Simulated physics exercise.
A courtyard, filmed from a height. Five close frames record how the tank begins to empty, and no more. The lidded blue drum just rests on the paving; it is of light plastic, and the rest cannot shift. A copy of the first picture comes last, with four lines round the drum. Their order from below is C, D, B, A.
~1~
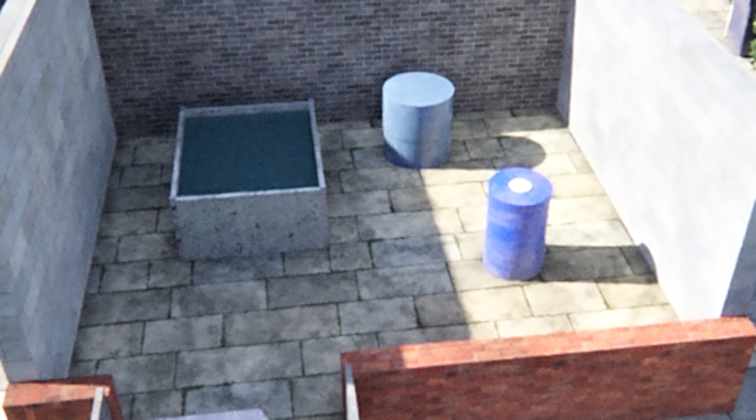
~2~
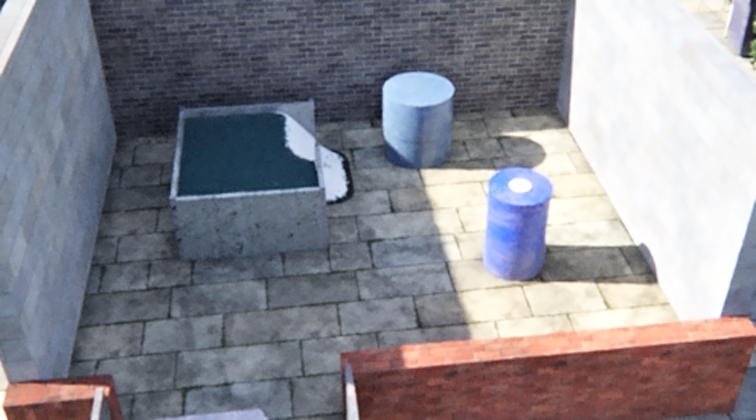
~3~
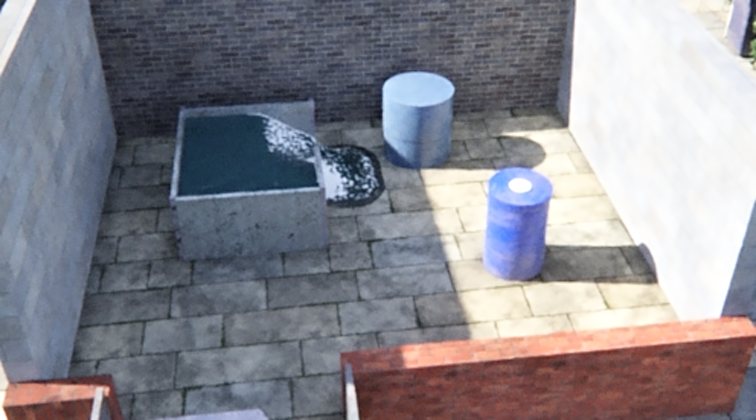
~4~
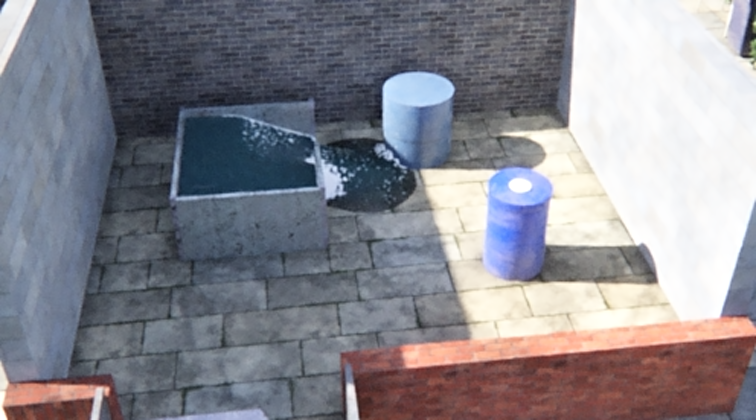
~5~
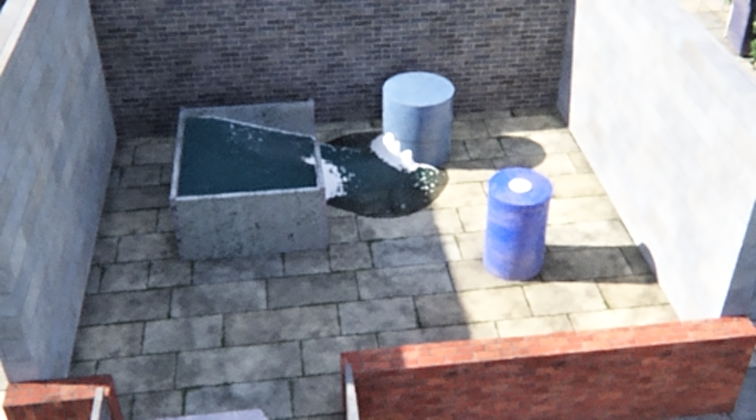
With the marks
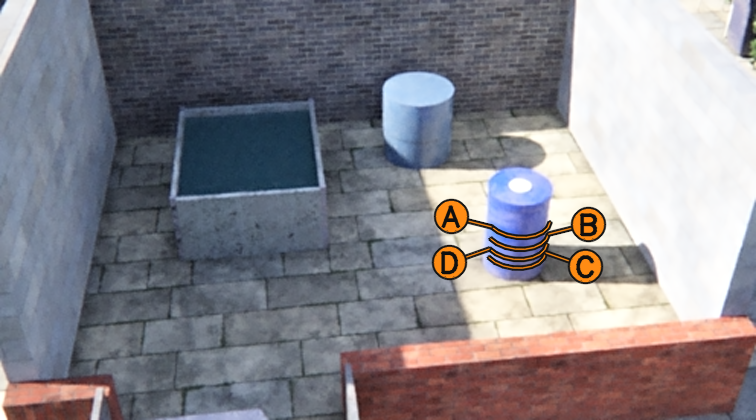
In a walled paved yard, dark water pours from a stone tank and spreads rightward across the ground.
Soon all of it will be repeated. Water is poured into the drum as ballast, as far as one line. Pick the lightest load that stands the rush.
That is level C.
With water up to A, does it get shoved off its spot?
No, that is safe.
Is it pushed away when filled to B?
No, not at all.
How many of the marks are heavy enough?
All of them.
On the marked copy, A at (526, 237); B at (524, 249); C at (522, 268); D at (523, 259); from the bottom up C, D, B, A.
If A is chosen, it does not move.
If B is chosen, it does not move.
If C is chosen, it shifts by a finger or two and stays.
If D is chosen, it does not move.
